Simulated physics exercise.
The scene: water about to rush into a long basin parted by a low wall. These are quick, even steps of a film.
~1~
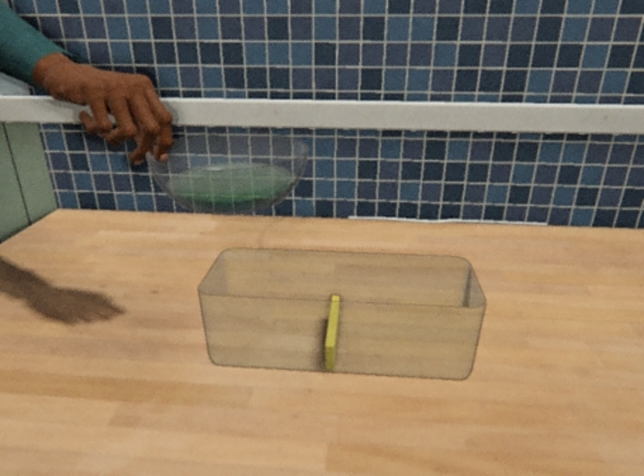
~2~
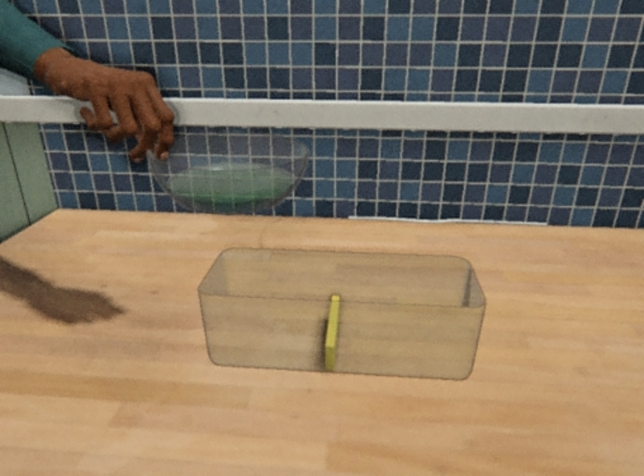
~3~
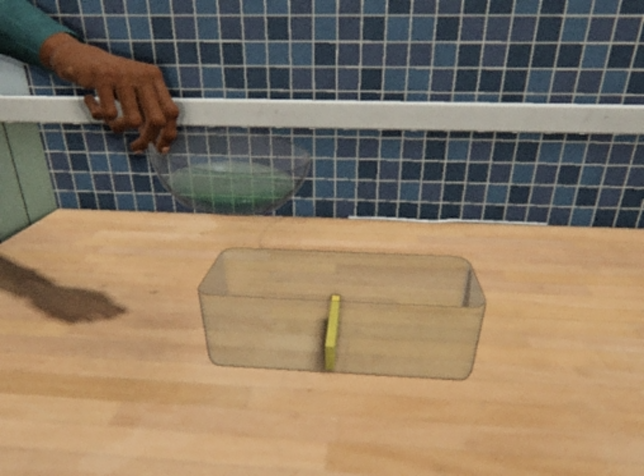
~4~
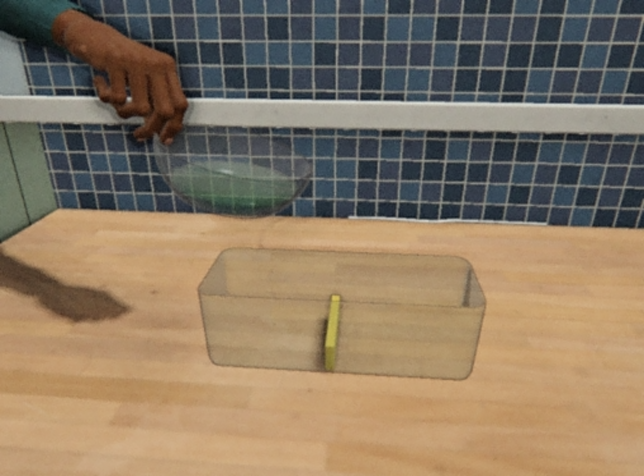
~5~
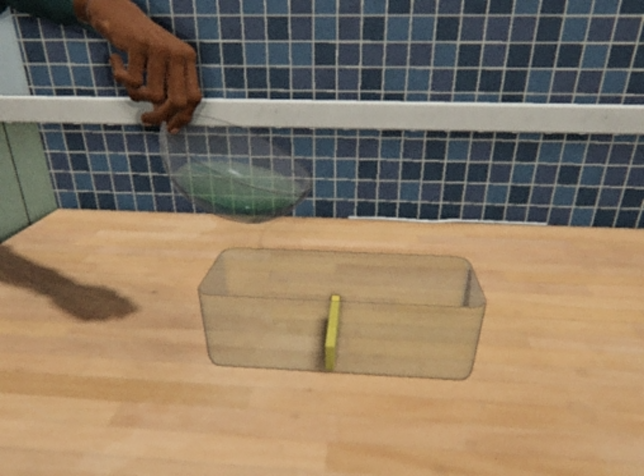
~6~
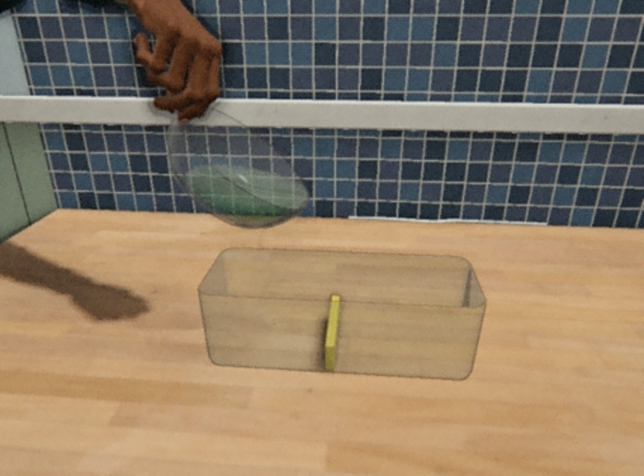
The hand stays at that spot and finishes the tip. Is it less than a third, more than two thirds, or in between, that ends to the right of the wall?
In the end from a third to two thirds is right of the wall.
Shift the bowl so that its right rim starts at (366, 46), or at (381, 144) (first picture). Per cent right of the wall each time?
Near 70 % and 80 %.
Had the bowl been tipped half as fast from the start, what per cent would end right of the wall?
Some 45 per cent.
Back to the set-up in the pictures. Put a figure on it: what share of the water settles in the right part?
Close to 45 per cent.
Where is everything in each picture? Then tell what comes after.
Tilt 0°; pouring edge (307, 152); surface from (171, 176) to (296, 181); the long basin's rim runs from (211, 270) to (477, 282); the wall's top is at (333, 320), in the first picture.
Tilt 2°; pouring edge (307, 155); surface from (171, 175) to (296, 181), in the second picture.
Tilt 7°; pouring edge (309, 162); surface from (172, 172) to (296, 184), in the third picture.
Tilt 15°; pouring edge (311, 173); surface from (175, 169) to (296, 188), in the fourth picture.
Tilt 26°; pouring edge (311, 188); surface from (180, 167) to (297, 191), in the fifth picture.
Tilt 38°; pouring edge (307, 204); surface from (190, 171) to (307, 196), in the sixth picture.
A moment on, the bowl is tipped right over and 3 per cent is still to pour, 41 is left of the wall and 40 right of it.
Next, the bowl is tipped right over and 0 per cent is still to pour, 50 is left of the wall and 43 right of it.
Then the bowl is tipped right over and 0 per cent is still to pour, 51 is left of the wall and 44 right of it.
Later the bowl is tipped right over and 0 per cent is still to pour, 52 is left of the wall and 44 right of it.
At rest 52 per cent lies left of the wall, 44 right of it and 4 outside.
